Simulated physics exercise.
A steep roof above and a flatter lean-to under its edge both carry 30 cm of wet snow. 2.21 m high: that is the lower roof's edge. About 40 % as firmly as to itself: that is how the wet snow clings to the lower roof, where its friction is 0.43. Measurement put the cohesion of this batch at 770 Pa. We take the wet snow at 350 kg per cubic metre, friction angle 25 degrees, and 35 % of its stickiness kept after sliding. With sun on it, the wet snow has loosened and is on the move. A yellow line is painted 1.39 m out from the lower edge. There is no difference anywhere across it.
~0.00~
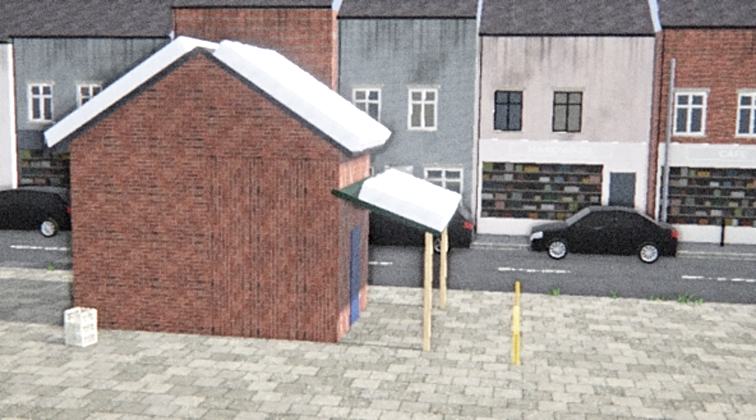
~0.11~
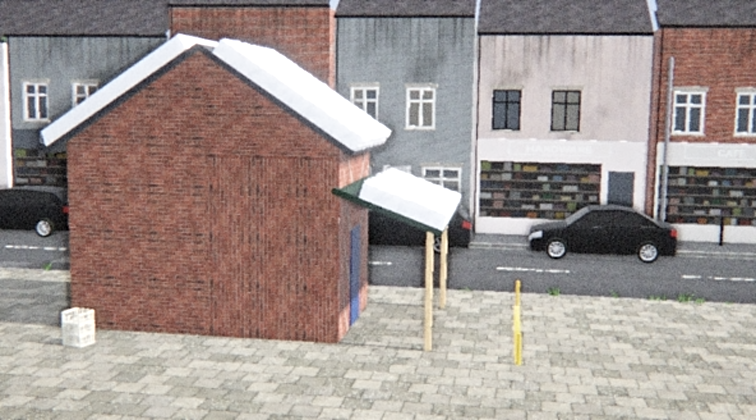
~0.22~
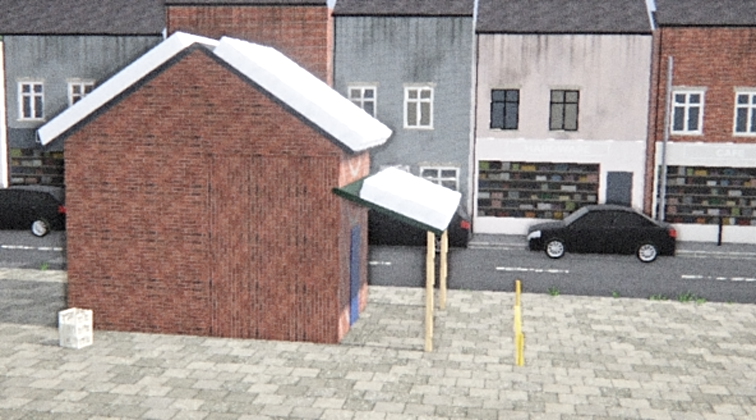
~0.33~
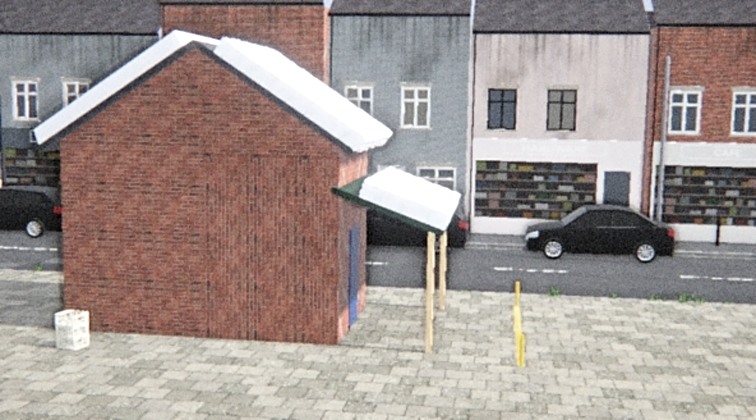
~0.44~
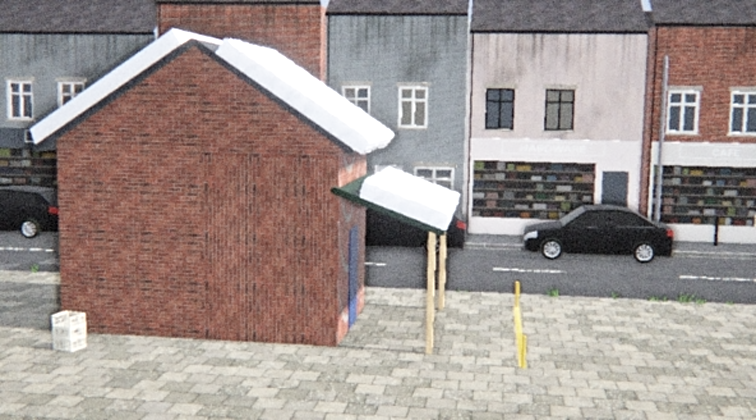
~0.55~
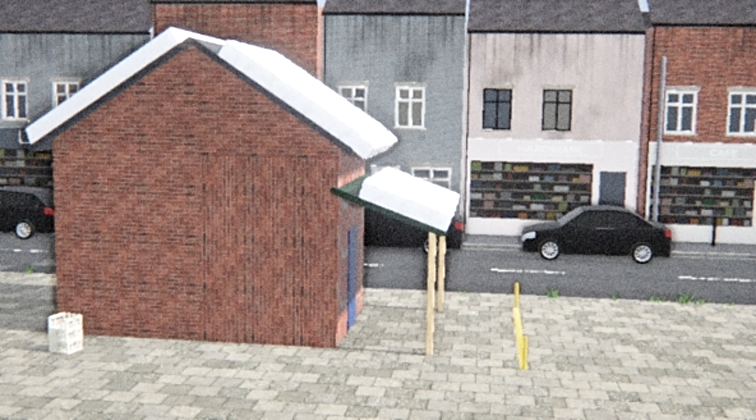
At first, white snow covers the steep roof of a brick building and the flatter lean-to beside it, with parked cars and a yellow marker nearby. Then, as the view shifts slightly, the upper snow creeps down to the right, and its lower end pokes a little farther past the roof edge.
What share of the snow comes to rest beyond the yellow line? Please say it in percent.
Roughly 24 per cent of it.
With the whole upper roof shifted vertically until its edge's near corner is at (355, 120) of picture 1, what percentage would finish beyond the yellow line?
It would be near 45 %.
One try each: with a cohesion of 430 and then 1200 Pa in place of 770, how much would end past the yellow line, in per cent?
45 %, then 5 %.
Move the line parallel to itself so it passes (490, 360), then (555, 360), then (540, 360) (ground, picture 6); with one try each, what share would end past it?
In turn about 40 %, 12 %, 16 %.
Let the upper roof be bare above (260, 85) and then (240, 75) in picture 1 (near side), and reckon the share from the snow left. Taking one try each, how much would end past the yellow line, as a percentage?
Respectively 8 % and 16 %.
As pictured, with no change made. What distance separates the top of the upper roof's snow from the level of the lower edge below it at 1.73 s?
About 2.0 m.
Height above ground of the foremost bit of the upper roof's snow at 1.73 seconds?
About 2.6 m.
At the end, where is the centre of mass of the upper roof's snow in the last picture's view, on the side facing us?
It sits close to (490, 319) in the last view.
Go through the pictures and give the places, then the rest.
The first frame shows leading edge of the wet snow at (354, 136).
The second frame shows leading edge of the wet snow at (355, 135), its middle shifted 10 mm.
The third frame shows leading edge of the wet snow at (357, 144), its middle shifted 3.8 cm, 1 % of it past the upper edge, in one piece.
The fourth frame shows leading edge of the wet snow at (359, 145), its middle shifted 8.7 cm, 3 % of it past the upper edge, in one piece.
The fifth frame shows leading edge of the wet snow at (362, 143), its middle shifted 16 cm, 5 % of it past the upper edge, in one piece.
The sixth frame shows leading edge of the wet snow at (367, 141), its middle shifted 25 cm, 8 % of it past the upper edge, cracking.
After 1.09 s, none is below the lower edge and 0 % is past the line.
After 1.73 s, none is below the lower edge and 0 % is past the line.
After 2.36 s, 26 % is below the lower edge and 0 % is past the line.
After 3.00 s, 54 % is below the lower edge and 20 % is past the line.
After 5.70 s, at the end, 73 % is below the lower edge and 24 % is past the line.
